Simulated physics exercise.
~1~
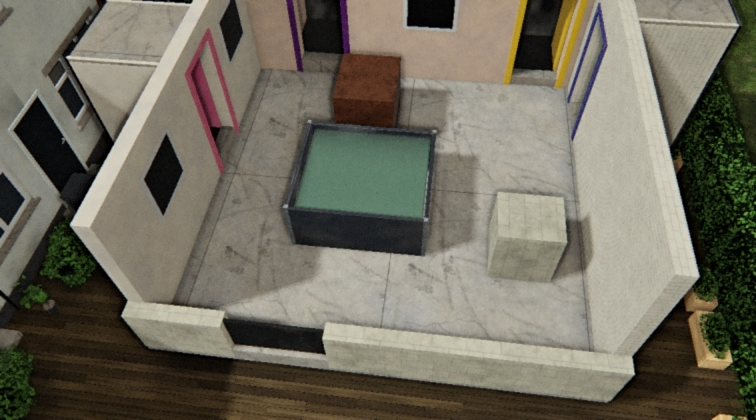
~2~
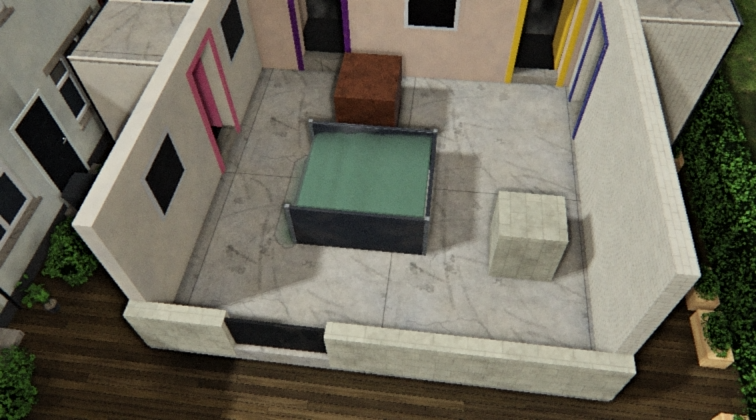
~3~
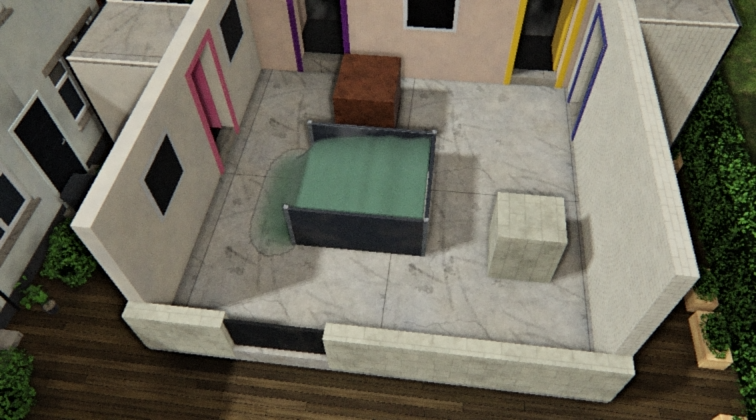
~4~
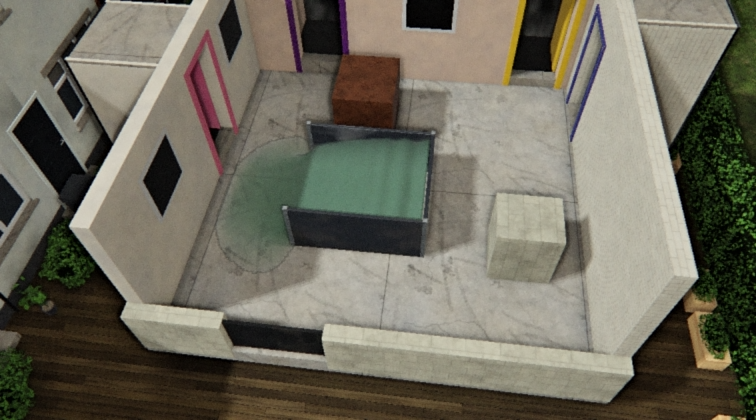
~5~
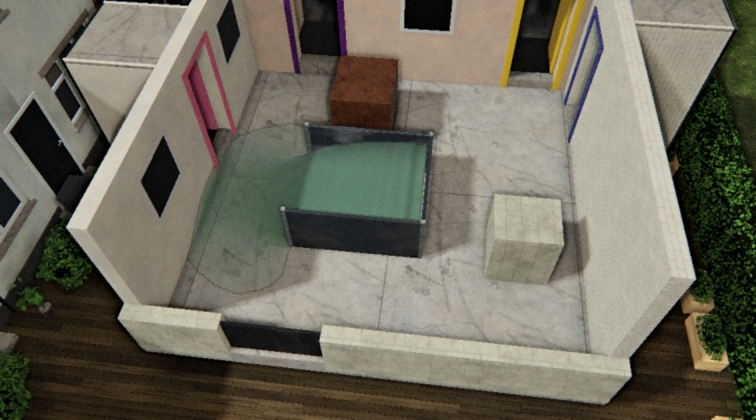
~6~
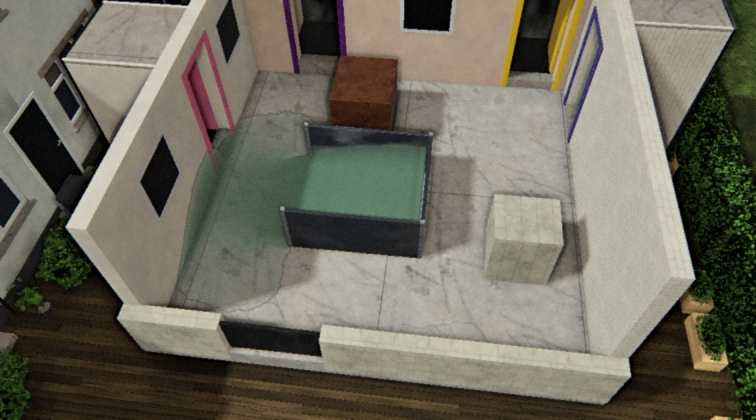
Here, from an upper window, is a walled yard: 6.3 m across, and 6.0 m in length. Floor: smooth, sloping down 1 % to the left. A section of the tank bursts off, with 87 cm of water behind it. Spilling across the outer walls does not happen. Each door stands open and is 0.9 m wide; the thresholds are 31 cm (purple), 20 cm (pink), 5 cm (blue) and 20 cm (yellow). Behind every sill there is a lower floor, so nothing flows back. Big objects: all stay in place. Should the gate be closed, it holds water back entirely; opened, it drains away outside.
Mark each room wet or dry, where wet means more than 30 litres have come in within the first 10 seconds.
Purple door - dry, pink door - wet, blue door - wet, yellow door - dry.
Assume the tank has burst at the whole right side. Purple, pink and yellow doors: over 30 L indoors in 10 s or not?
Note: Purple short of the mark, pink short of the mark, yellow beyond the mark.
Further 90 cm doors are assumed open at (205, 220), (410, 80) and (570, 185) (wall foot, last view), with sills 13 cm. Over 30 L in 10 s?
Well, the first is on the high side, the second is on the low side, and the third is on the low side.
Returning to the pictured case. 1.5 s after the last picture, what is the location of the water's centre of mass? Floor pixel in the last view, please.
At about (277, 204).
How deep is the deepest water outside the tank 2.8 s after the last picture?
Peak depth: Approx. 30 cm.
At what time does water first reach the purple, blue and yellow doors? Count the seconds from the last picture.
Purple = 1.0 s, blue = 3.2 s, yellow = 2.8 s.
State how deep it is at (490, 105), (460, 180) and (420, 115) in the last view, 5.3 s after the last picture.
Depths: About 4, 2 and 2 centimetres.
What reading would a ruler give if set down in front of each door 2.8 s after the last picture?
Depths: Purple door 22 cm, pink door 20 cm, blue door 0 cm, yellow door 2 cm.
Then, 0.7 s after the last picture water covers 25 % of the floor and is deepest (58 cm) near (220, 198); purple door not reached, pink door 45 cm at the sill, 71 L in, blue door not reached, yellow door not reached.
Then, 1.5 s after the last picture water covers 35 % of the floor and is deepest (52 cm) near (160, 329); purple door 20 cm at the sill, 0 L in, pink door 37 cm at the sill, 174 L in, blue door not reached, yellow door not reached.
Then, 2.8 s after the last picture water covers 70 % of the floor and is deepest (30 cm) near (255, 82); purple door 22 cm at the sill, 0 L in, pink door 20 cm at the sill, 217 L in, blue door not reached, yellow door 2 cm at the sill, 0 L in.
Then, 5.3 s after the last picture water covers 95 % of the floor and is deepest (18 cm) near (576, 316); purple door 13 cm at the sill, 0 L in, pink door 11 cm at the sill, 219 L in, blue door 14 cm at the sill, 90 L in, yellow door 8 cm at the sill, 0 L in.
Then, 9.3 s after the last picture water covers 95 % of the floor and is deepest (13 cm) near (399, 110); purple door 9 cm at the sill, 0 L in, pink door 9 cm at the sill, 219 L in, blue door 6 cm at the sill, 156 L in, yellow door 9 cm at the sill, 0 L in.
